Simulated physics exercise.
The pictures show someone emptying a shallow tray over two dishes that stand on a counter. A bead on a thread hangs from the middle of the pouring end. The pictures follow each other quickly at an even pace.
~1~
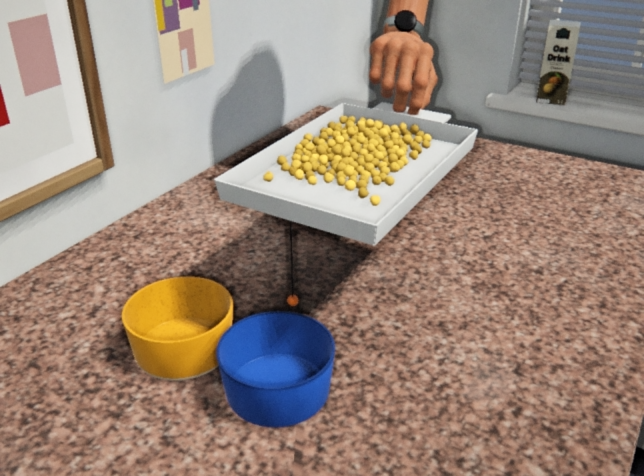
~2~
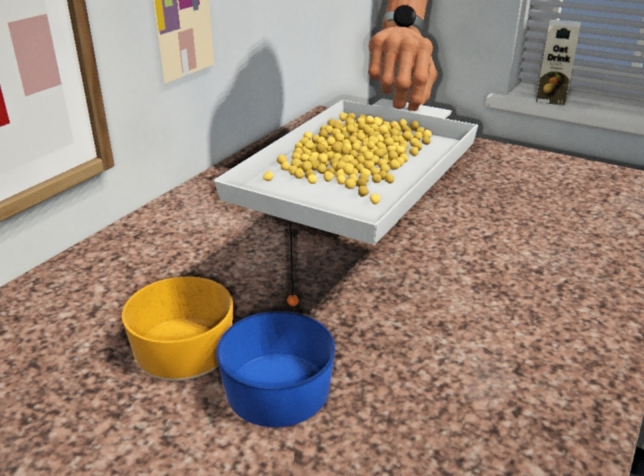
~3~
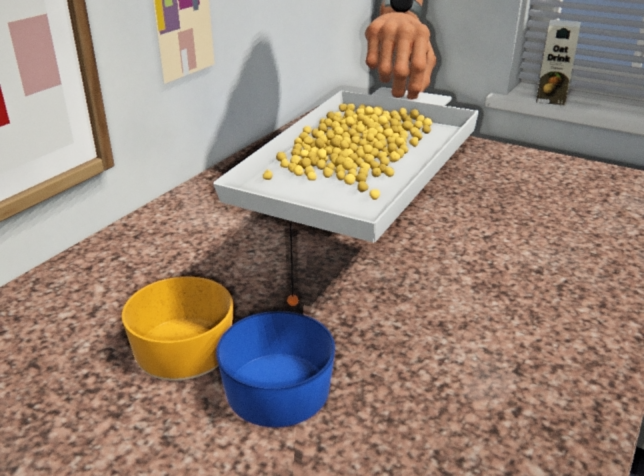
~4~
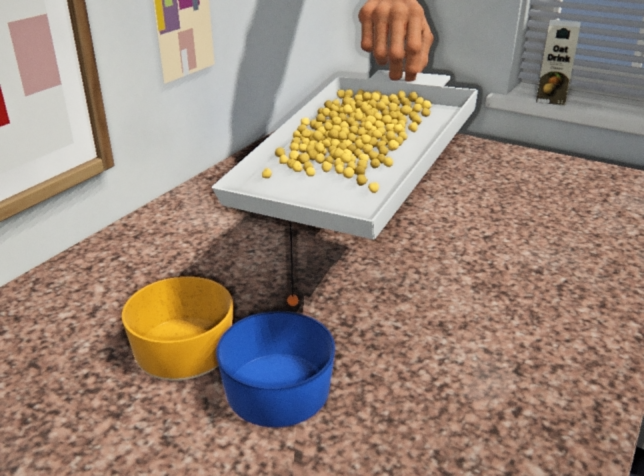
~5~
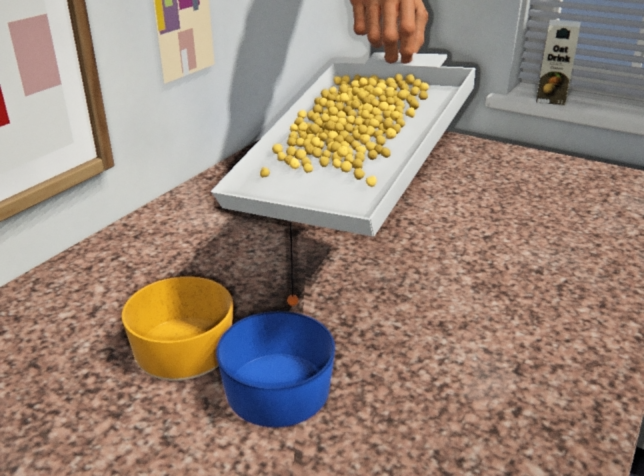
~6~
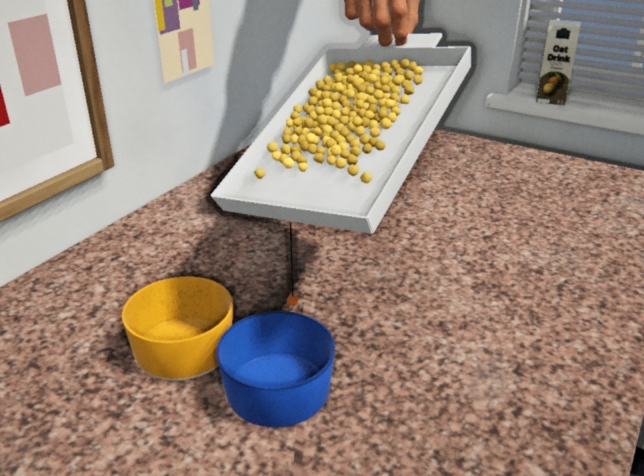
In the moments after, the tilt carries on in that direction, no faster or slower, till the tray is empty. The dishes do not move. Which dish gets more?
More goes to the left-hand dish.
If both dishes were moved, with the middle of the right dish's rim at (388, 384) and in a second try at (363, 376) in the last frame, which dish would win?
One: Left. Two: The left dish.
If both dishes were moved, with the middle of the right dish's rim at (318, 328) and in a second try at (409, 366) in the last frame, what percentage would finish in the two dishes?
First some 70, then 10 per cent.
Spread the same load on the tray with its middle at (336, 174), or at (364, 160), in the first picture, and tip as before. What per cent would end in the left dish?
In turn 50 and 50 in a hundred.
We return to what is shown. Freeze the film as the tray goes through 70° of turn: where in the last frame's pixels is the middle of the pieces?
Roughly at (254, 176).
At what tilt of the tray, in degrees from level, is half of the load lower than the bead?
Roughly 115°.
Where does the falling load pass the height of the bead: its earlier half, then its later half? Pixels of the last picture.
Around (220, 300) and then (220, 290).
Soon after the last picture, tray tipped steeply; most on the tray; a stray few in the right dish; a stray few in the left dish; a stray few outside both; a small part in the air.
A little later, tray tipped past a quarter turn; about half on the tray; a small part in the right dish; about a quarter in the left dish; a small part outside both; a small part in the air.
Later still, tray tipped past a quarter turn; about a quarter in the right dish; about half in the left dish; about a quarter outside both.
At rest, tray tipped past a quarter turn; about a quarter in the right dish; about half in the left dish; about a quarter outside both.
